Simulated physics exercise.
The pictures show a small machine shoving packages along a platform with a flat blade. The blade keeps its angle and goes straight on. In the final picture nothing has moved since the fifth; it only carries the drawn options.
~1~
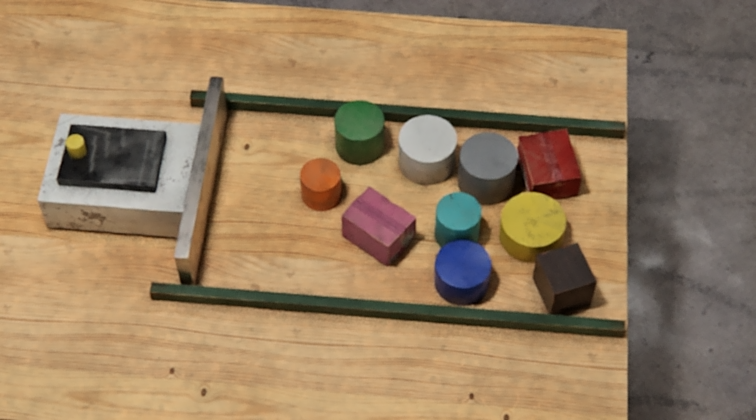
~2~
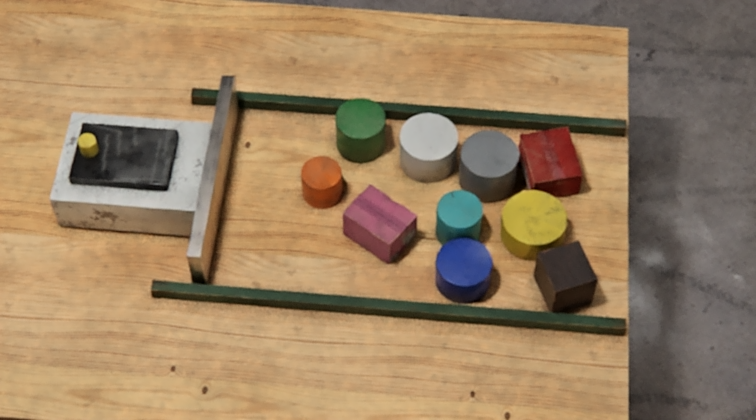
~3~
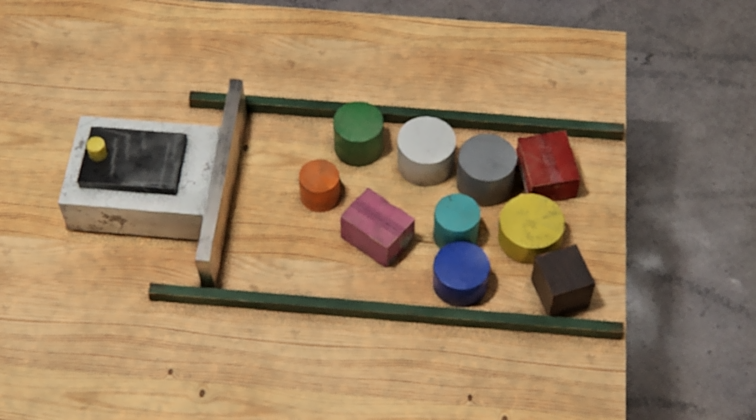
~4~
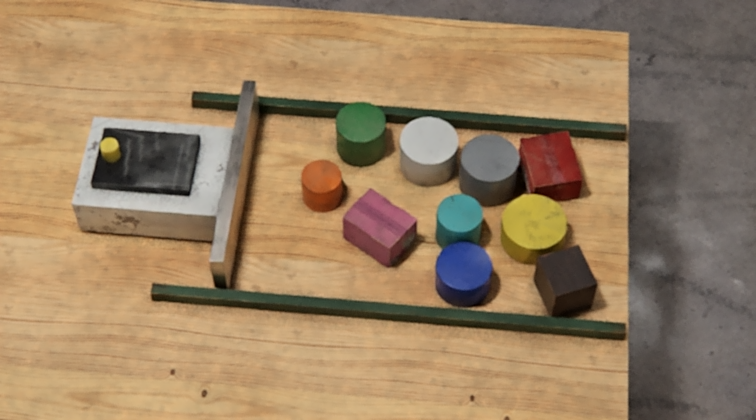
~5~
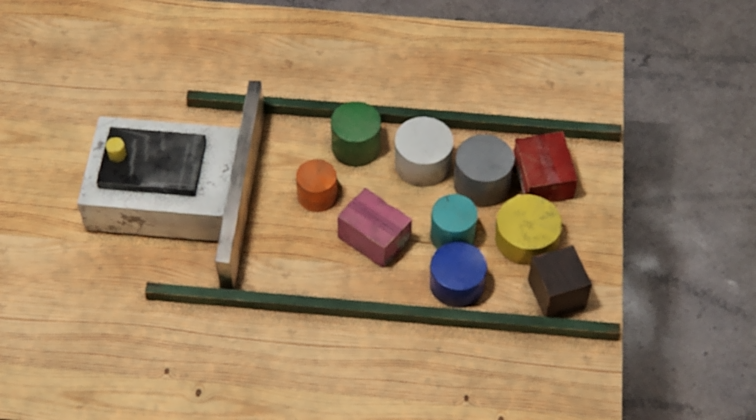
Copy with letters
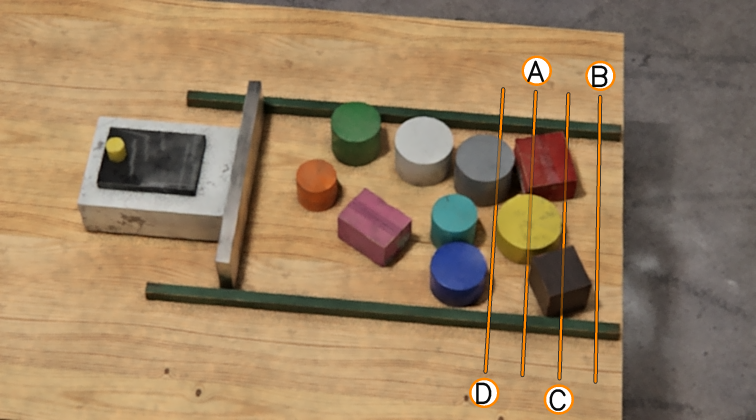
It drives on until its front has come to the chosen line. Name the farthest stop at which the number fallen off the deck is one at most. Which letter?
No second one falls up to D.
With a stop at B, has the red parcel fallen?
Yes.
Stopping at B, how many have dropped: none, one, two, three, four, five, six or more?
By then, six or more.
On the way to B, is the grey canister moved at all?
Yes.
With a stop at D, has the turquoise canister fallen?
No.
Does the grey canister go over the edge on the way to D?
No.
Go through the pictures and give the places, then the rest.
The first picture shows green canister (360, 133); grey canister (488, 169); black crate (564, 280).
The second picture shows robot (132, 156); turquoise canister (459, 221).
The third picture shows robot (141, 160); orange canister (320, 186).
The fourth picture shows robot (154, 161); pink parcel (380, 228).
The fifth picture shows robot (160, 161); red parcel (545, 169); green canister (356, 134); grey canister (484, 171).
On the copy, A at (530, 224); B at (598, 230); C at (564, 227); D at (495, 222).
On D. First, robot (250, 168); green canister (372, 136); orange canister (360, 189).
Then, robot (343, 176); yellow canister (577, 249); black crate (574, 294).
Finally, robot (411, 182); yellow canister (621, 259); red parcel (618, 153); none fallen.
By contrast, A drops three; B drops eight; C drops six.
